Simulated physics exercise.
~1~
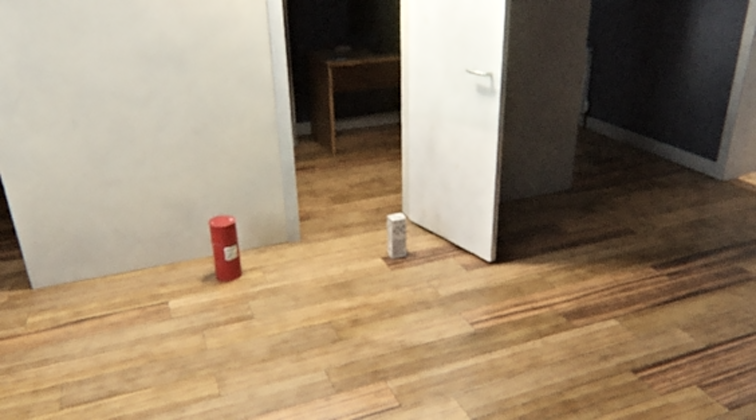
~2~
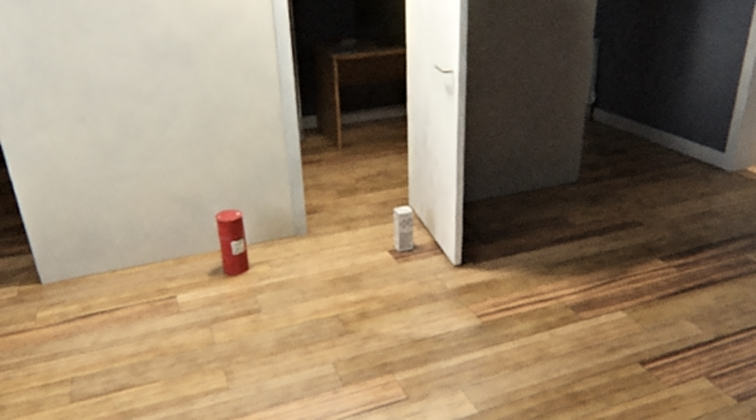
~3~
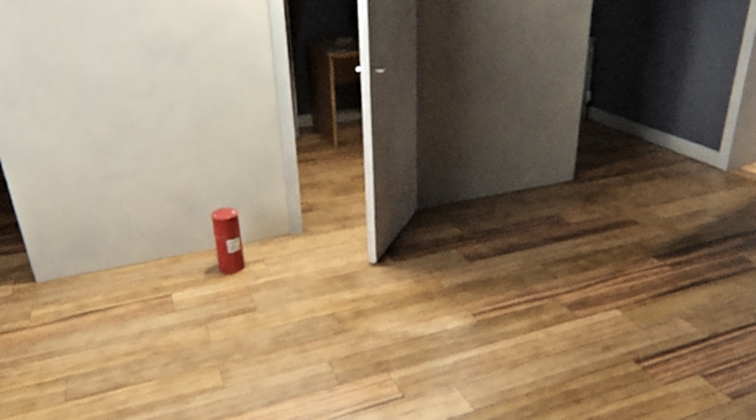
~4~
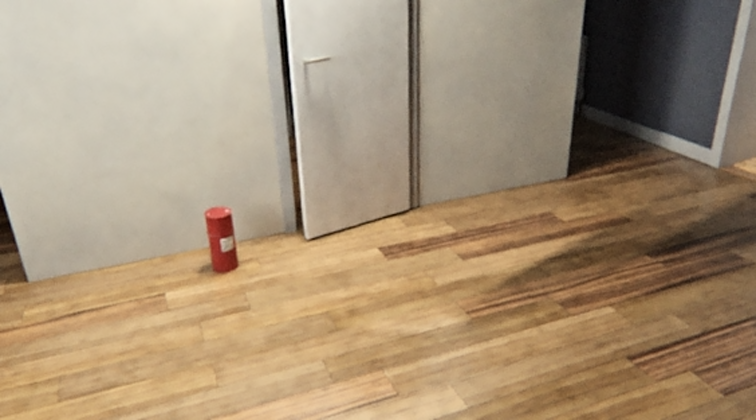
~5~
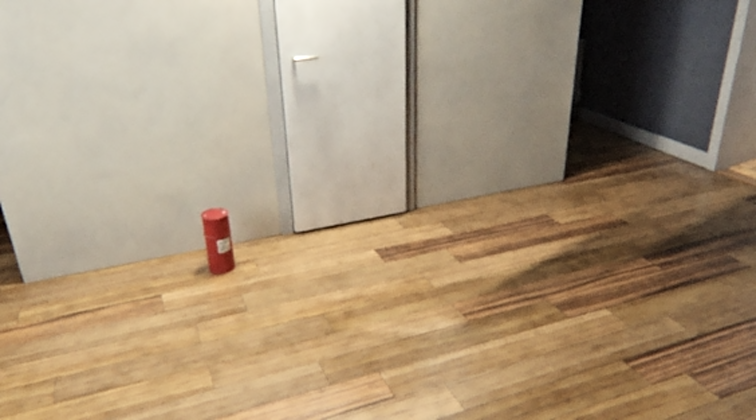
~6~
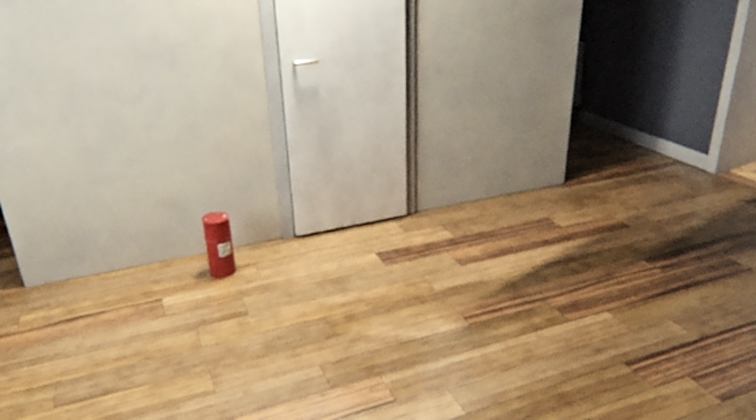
At first, a white door stands wide open in a pale wall, with a red canister on the wooden floor to its left and a small white carton upright near its edge. Through the doorway, a wooden desk is visible in the darker room beyond. The door swings toward the carton, which disappears from view behind it as the gap narrows. The door keeps swinging left, covering the desk and leaving only a slim opening. Finally, it rests shut in the wall, with the carton out of sight and the red canister still standing in its place.
